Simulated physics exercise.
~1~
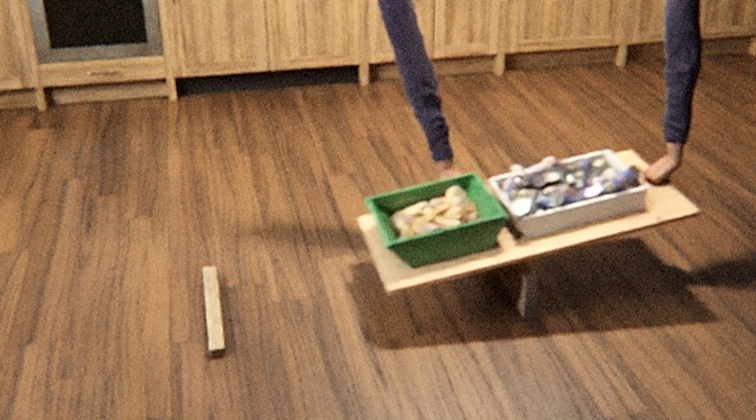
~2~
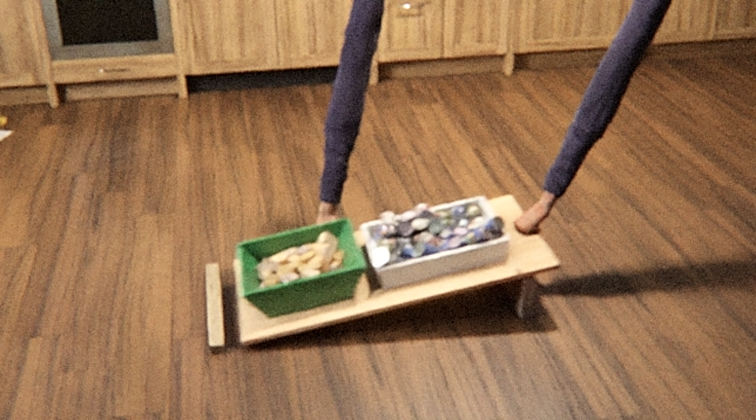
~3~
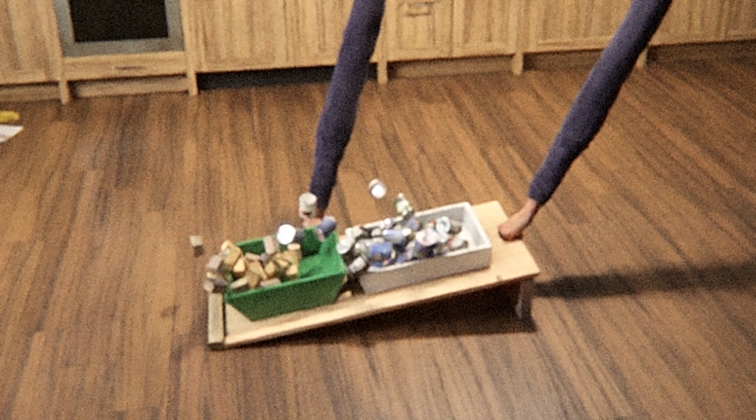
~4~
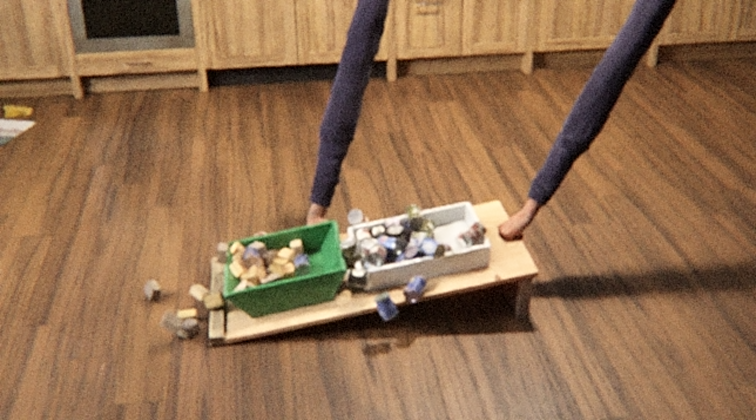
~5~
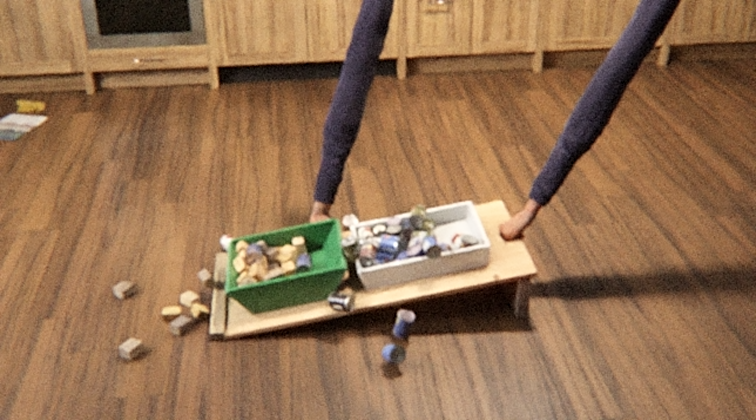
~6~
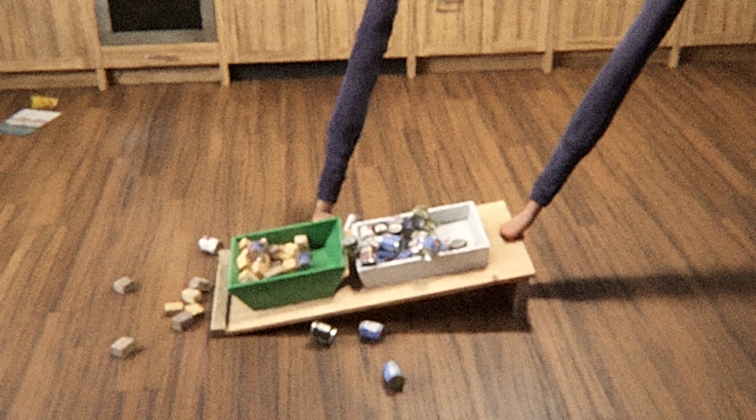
Two hands pushed a tilted wooden board carrying a green tote of wood offcuts and a white tote of small tins leftward into a block on the floor, where it stopped abruptly, the loads surged forward, and several pieces from each ended up scattered on the floor.
